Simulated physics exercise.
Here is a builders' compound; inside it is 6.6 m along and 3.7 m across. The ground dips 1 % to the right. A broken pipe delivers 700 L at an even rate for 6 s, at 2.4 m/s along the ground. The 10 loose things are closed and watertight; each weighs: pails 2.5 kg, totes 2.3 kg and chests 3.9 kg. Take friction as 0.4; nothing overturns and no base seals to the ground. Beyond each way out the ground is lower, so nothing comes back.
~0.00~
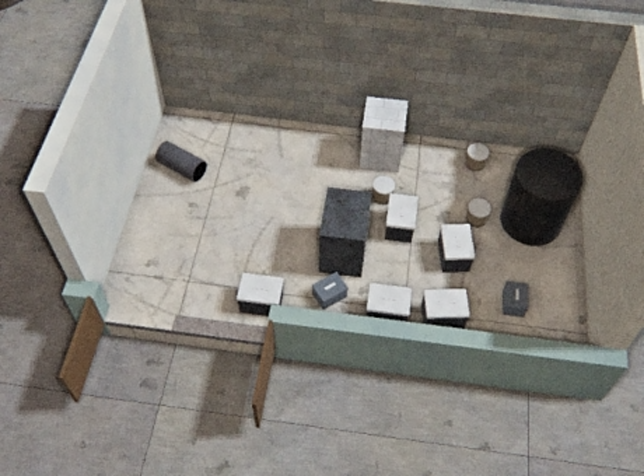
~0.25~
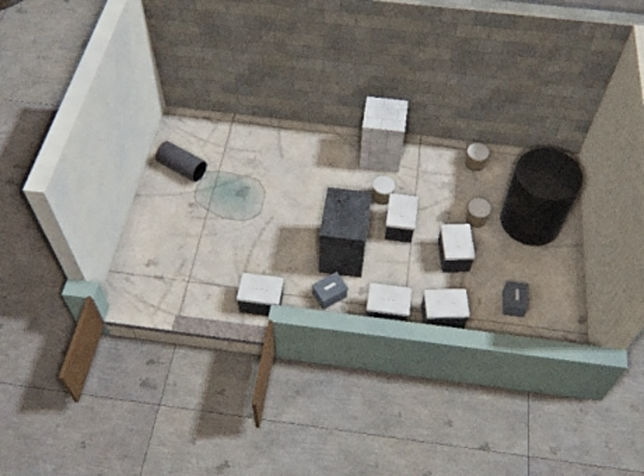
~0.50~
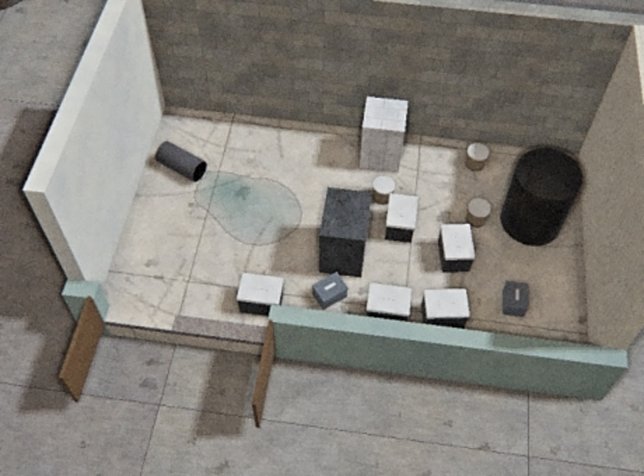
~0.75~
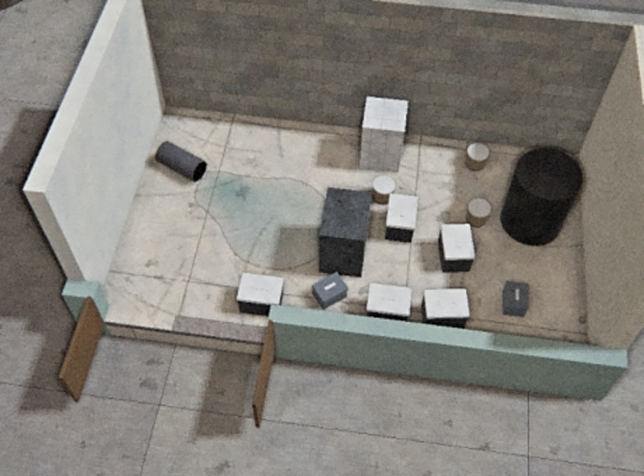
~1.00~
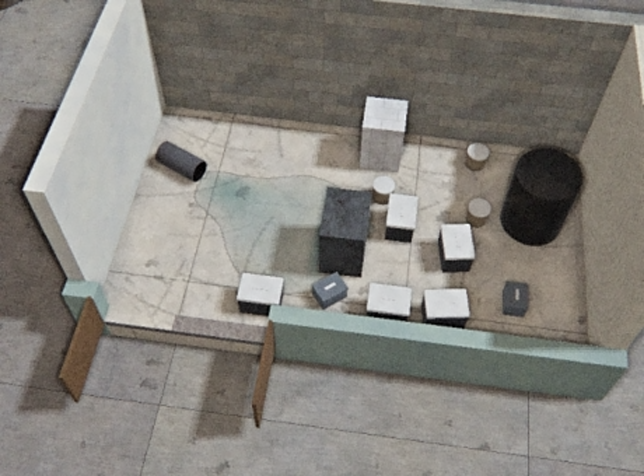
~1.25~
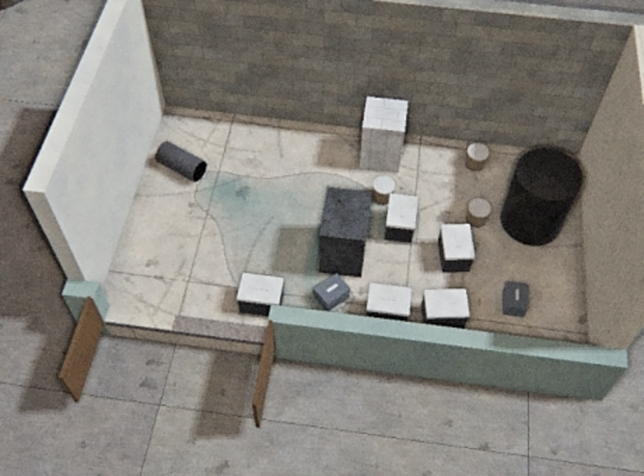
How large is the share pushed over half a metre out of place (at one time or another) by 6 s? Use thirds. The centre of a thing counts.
Share: Two thirds or more.
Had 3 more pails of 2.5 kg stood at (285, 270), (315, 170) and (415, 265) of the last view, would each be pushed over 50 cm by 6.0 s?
In that order: Over, short of it, short of it.
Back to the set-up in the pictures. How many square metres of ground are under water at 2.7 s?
About 9.5 m2.
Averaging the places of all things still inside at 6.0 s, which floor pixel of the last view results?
Near (513, 249).
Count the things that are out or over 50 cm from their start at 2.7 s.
By then 3.
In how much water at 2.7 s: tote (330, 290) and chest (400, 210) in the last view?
Roughly 4 and 3 cm.
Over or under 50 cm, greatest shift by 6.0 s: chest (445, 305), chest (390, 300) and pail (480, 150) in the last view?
In turn: More, over, less.
After 1.8 s 0 of 10 are over 50 cm from their spots; 0 afloat.
After 2.7 s 3 of 10 are over 50 cm from their spots; 1 afloat.
After 4.2 s 7 of 10 are over 50 cm from their spots; 4 afloat.
After 6.0 s 9 of 10 are over 50 cm from their spots, and 9 have been at some point; 8 afloat.
